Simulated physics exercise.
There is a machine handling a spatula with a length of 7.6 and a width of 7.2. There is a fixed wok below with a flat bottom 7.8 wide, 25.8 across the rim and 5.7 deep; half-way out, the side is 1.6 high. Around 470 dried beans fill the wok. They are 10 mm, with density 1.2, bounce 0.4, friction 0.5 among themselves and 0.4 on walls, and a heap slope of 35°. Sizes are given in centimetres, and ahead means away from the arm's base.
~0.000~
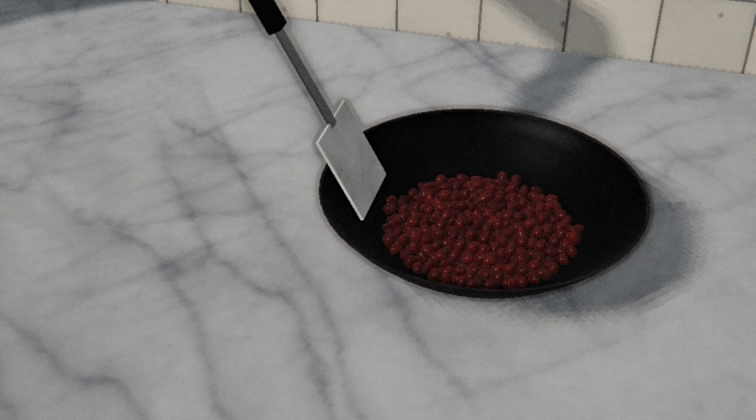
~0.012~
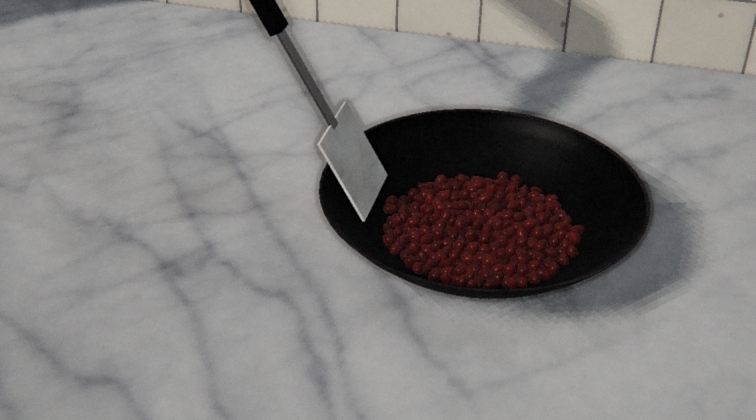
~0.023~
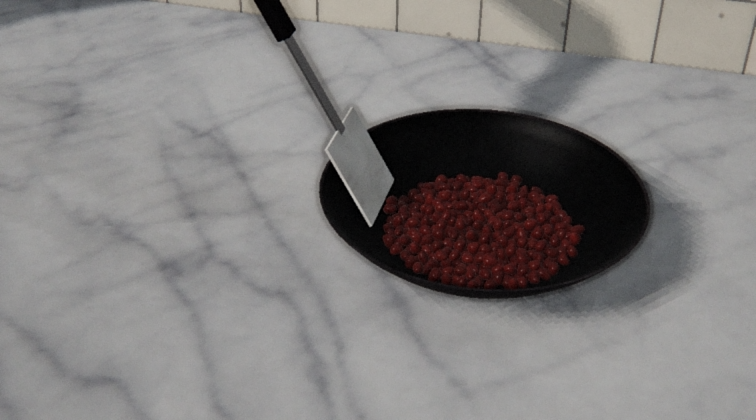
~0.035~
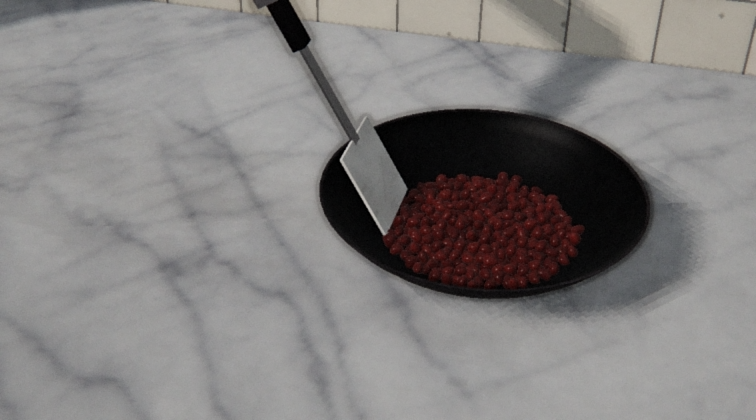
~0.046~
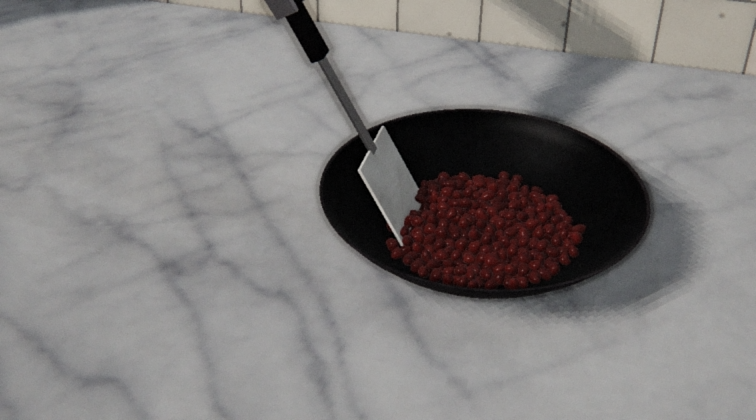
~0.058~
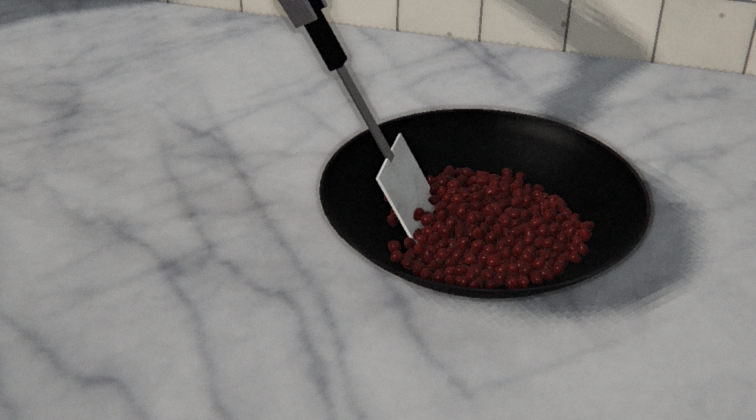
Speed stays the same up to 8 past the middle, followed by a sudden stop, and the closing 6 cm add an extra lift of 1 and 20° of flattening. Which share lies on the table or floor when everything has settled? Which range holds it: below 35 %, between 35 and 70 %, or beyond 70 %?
The range between 35 and 70 %.
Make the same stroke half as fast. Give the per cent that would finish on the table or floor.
Estimated share: Some 25 %.
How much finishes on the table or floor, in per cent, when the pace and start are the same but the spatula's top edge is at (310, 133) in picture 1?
About 40 per cent.
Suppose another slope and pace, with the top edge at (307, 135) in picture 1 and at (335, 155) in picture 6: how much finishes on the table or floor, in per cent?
I'd put it at roughly 15 per cent.
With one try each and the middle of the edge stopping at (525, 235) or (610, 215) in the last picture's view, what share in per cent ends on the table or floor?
Close to 5 and close to 55 per cent, respectively.
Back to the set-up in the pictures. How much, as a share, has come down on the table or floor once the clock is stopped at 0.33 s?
20 per cent.
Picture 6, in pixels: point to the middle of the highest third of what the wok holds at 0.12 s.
(574, 219).
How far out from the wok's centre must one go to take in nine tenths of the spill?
45 cm.
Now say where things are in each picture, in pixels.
Spatula top edge at (331, 121), sloping 61°; upper third of the load around (478, 221), from x 390 to 575, top at y 175; 466 in the wok, in the first picture.
Spatula top edge at (332, 122), sloping 61°; upper third of the load around (478, 221), from x 390 to 575, top at y 175, in the second picture.
Spatula top edge at (339, 127), sloping 61°; upper third of the load around (478, 221), from x 390 to 575, top at y 175, in the third picture.
Spatula top edge at (354, 137), sloping 61°; upper third of the load around (478, 222), from x 390 to 575, top at y 175, in the fourth picture.
Spatula top edge at (371, 147), sloping 61°; upper third of the load around (479, 221), from x 390 to 580, top at y 175, in the fifth picture.
Spatula top edge at (389, 155), sloping 61°; upper third of the load around (480, 216), from x 385 to 585, top at y 170; 466 in the wok, in the sixth picture.
After 0.09 s, sloping 61°, highest piece 7 above the table; 466 in the wok.
After 0.12 s, sloping 56°, highest piece 9 above the table; 464 in the wok, 2 on the blade or in flight.
After 0.33 s, sloping 41°, highest piece 12 above the table; 229 in the wok, 91 on the table or floor, 146 on the blade or in flight.
After 1.38 s, sloping 41°, highest piece 6 above the table; 237 on the table or floor, 229 in the wok.
At rest, 237 on the table or floor, 229 in the wok. That is 51 % on the table or floor.
